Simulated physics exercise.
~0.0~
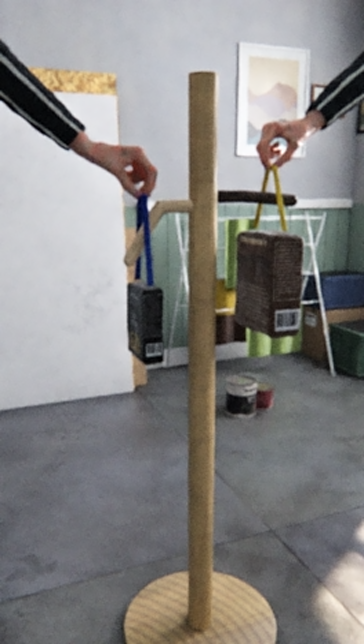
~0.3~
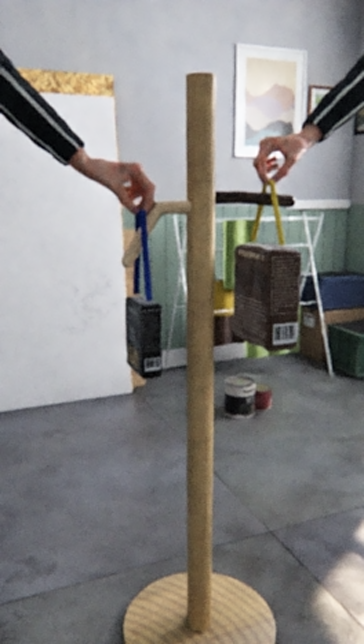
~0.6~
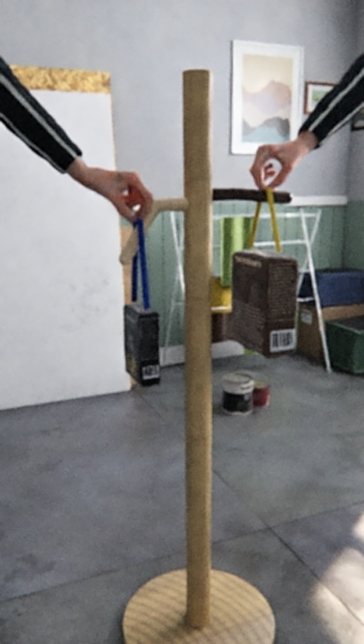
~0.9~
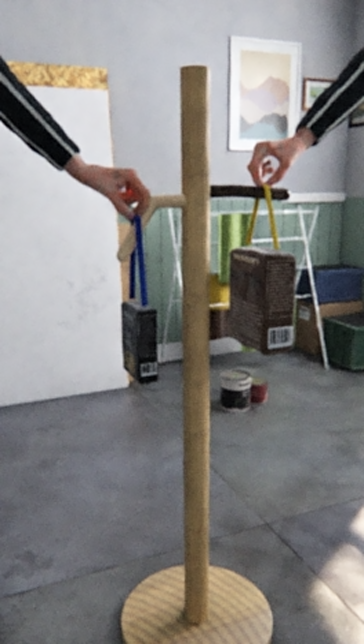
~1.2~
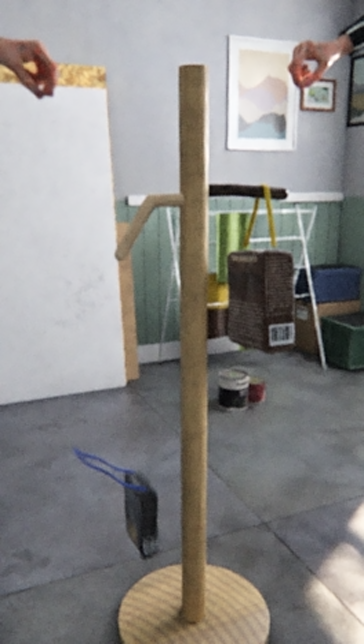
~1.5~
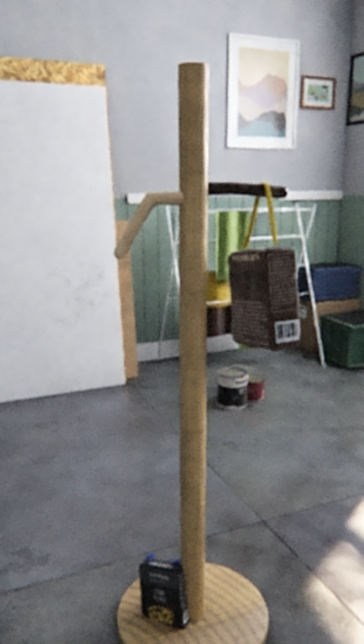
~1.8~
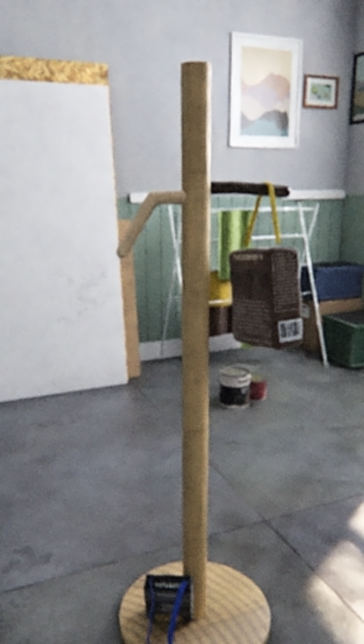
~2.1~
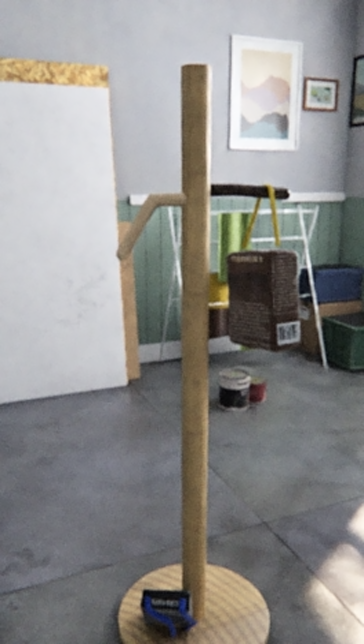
Two hands lowered a black pouch and a brown bag by their loops onto a wooden stand's side pegs, then let go; the pouch slipped off the left peg and dropped to the stand's base, while the bag stayed hanging on the right.
